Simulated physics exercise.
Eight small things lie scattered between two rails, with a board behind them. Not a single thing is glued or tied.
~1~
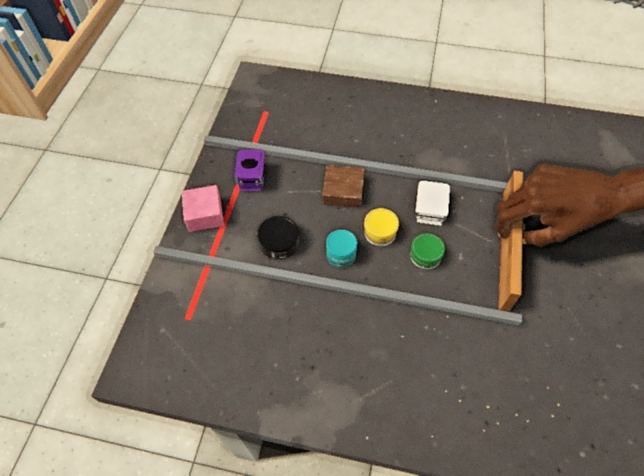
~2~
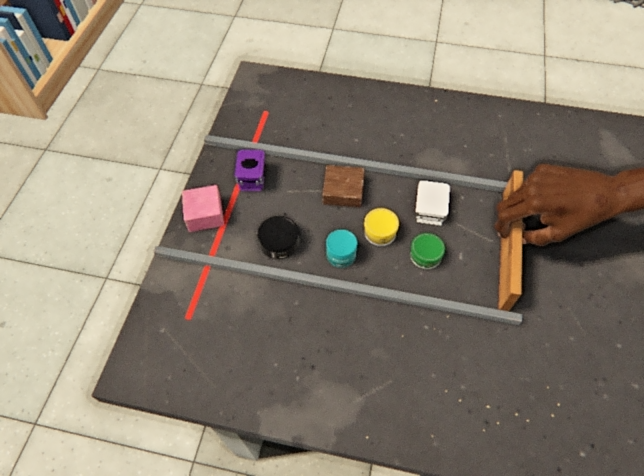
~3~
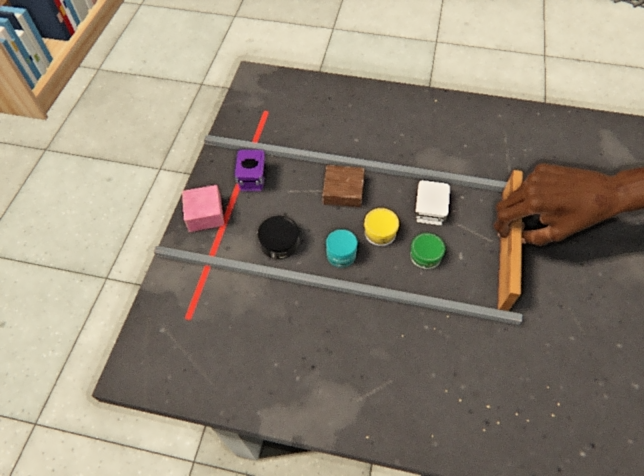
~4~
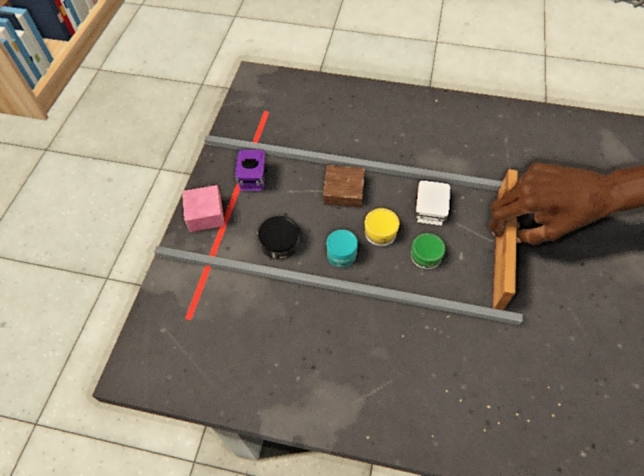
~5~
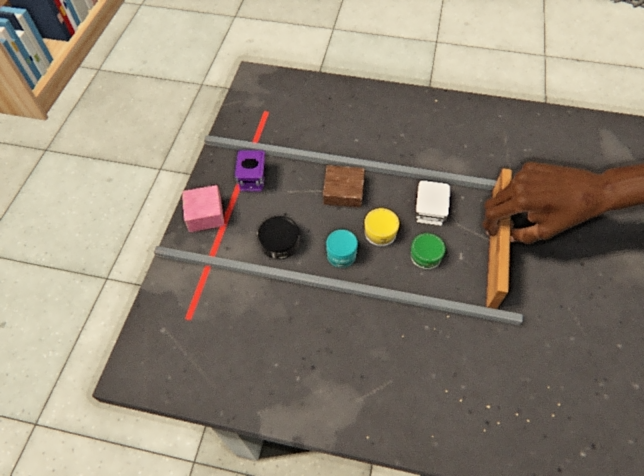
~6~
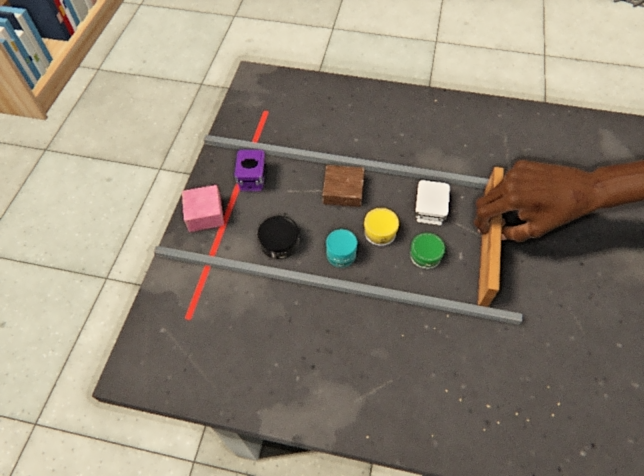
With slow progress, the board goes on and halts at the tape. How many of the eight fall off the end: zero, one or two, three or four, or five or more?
The push drops only one or a pair off the table.
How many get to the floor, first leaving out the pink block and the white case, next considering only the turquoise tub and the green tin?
The number fallen is 0, and in the other try 1.
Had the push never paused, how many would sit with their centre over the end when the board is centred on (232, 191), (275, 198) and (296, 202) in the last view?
Over the end: 1, 0, 0.
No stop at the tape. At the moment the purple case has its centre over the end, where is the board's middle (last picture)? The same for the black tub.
First near (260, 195), second near (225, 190).
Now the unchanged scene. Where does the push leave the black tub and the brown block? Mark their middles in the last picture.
The black tub comes to rest close to (174, 224), while the brown block rests close to (199, 160).
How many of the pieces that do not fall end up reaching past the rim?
Tally: 3.
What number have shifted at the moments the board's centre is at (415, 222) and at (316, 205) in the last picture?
At that stage 3; at the next, 7.
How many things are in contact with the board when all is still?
At rest, 4 are in contact.
A little later, none off yet; pink block at rest near (203, 208); purple case at rest near (251, 171); black tub at rest near (279, 238).
Next, none off yet; pink block at rest near (203, 208); purple case at rest near (251, 171); black tub moving near (275, 236).
Later still, none off yet; pink block shifted a little near (198, 202); purple case shifted about its own width near (200, 161); black tub shifted well along near (210, 232).
When it is over, the number that fall off is one or two; down, purple case.
